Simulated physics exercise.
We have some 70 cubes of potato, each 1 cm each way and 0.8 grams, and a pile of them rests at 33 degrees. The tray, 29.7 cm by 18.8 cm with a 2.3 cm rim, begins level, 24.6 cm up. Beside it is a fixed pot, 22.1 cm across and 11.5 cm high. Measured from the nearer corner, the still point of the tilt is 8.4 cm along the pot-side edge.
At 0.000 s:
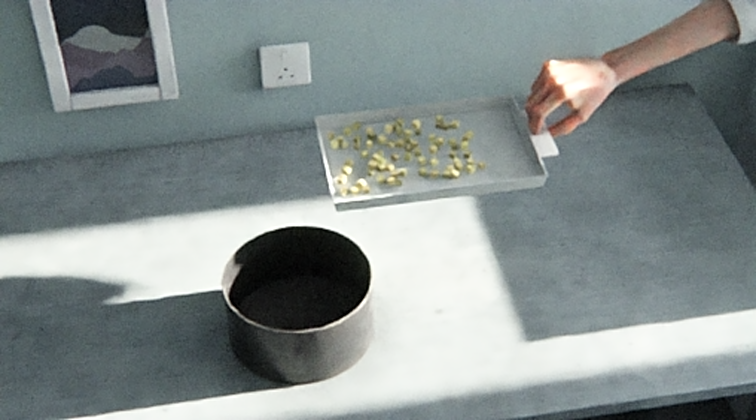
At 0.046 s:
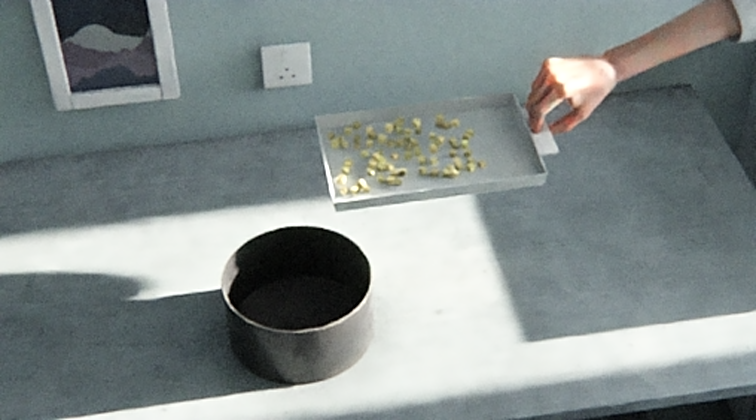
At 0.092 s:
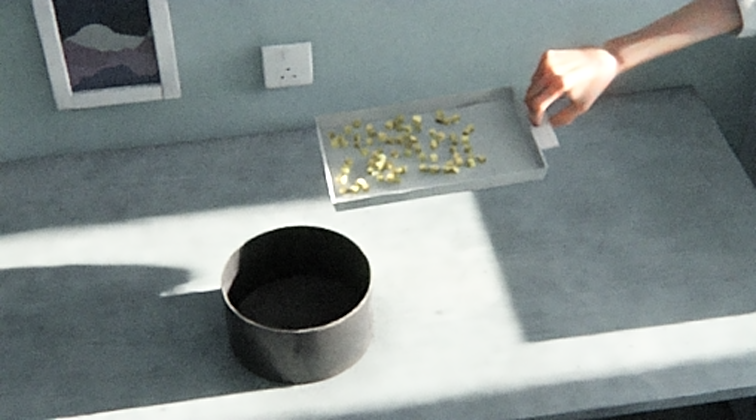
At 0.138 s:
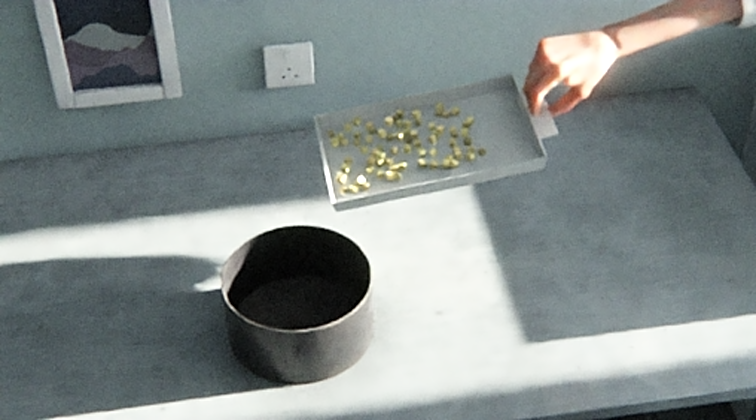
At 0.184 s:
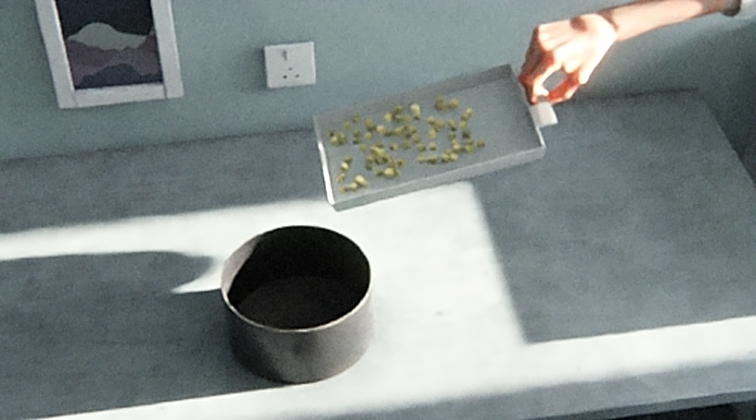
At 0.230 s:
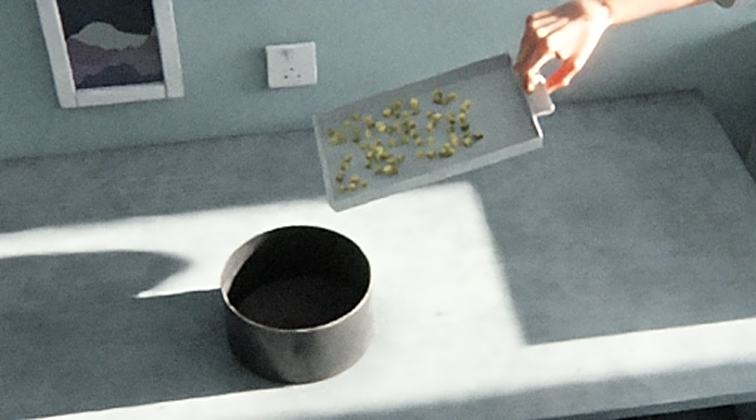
A hand reaching in from the upper right holds a shallow pale grey tray scattered with small yellow-green pieces, seen from above at an angle over a sunlit, shadow-streaked grey worktop. A dark round pot sits below the tray, with a white wall socket and a framed mountain print on the blue-green wall behind. The hand gradually raises the tray's right end, tilting it down toward the left while the pieces stay scattered across it, as a shadow shifts on the left and the camera stays almost still.
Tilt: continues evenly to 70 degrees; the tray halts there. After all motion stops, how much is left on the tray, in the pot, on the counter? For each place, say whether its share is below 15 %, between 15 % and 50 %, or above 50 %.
Outcome: Tray: A majority share, pot: A reasonable amount, counter: A meagre amount.
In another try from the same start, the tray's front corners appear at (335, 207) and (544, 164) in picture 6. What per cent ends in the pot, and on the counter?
Per cent by place - pot 45, counter 5.
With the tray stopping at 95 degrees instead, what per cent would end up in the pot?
Roughly 75 percent.
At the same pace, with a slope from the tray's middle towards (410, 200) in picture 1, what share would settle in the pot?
Something like 35 per cent of the pieces.
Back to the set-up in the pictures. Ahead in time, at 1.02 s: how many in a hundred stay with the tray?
Reading: Approx. 60%.
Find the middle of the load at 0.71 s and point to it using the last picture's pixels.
At about (329, 159).
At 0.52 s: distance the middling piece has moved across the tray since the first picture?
Around 1 centimetres.
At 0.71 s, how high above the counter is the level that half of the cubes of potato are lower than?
Some 28 cm above the counter.
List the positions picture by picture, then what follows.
Tray tilt 0 degrees, front corners at (336, 200) and (544, 174); middle of the pieces at (408, 156); pot at (298, 276), in the first picture.
Tray tilt 1 degrees, front corners at (336, 200) and (544, 172); middle of the pieces at (408, 156), in the second picture.
Tray tilt 3 degrees, front corners at (335, 200) and (544, 166), lowest corner left front; middle of the pieces at (408, 153), in the third picture.
Tray tilt 7 degrees, front corners at (334, 200) and (543, 156), lowest corner left front; middle of the pieces at (407, 149), in the fourth picture.
Tray tilt 12 degrees, front corners at (333, 201) and (541, 145), lowest corner left front; middle of the pieces at (406, 144), in the fifth picture.
Tray tilt 16 degrees, front corners at (332, 202) and (538, 135), lowest corner left front; middle of the pieces at (405, 140); pot at (297, 276). Its pace works out near 95 degrees a second, in the sixth picture.
Then, at 0.52 s, tilt 43 degrees; the tray holds 100 %, the pot 0 %.
After 0.71 s, tilt 60 degrees; the tray holds 100 %, the pot 0 %.
Then, at 1.02 s, tilt 70 degrees; the tray holds 60 %, the pot 25 %.
At rest (2.5 s), tray 55 %, pot 35 %, counter 5 %.
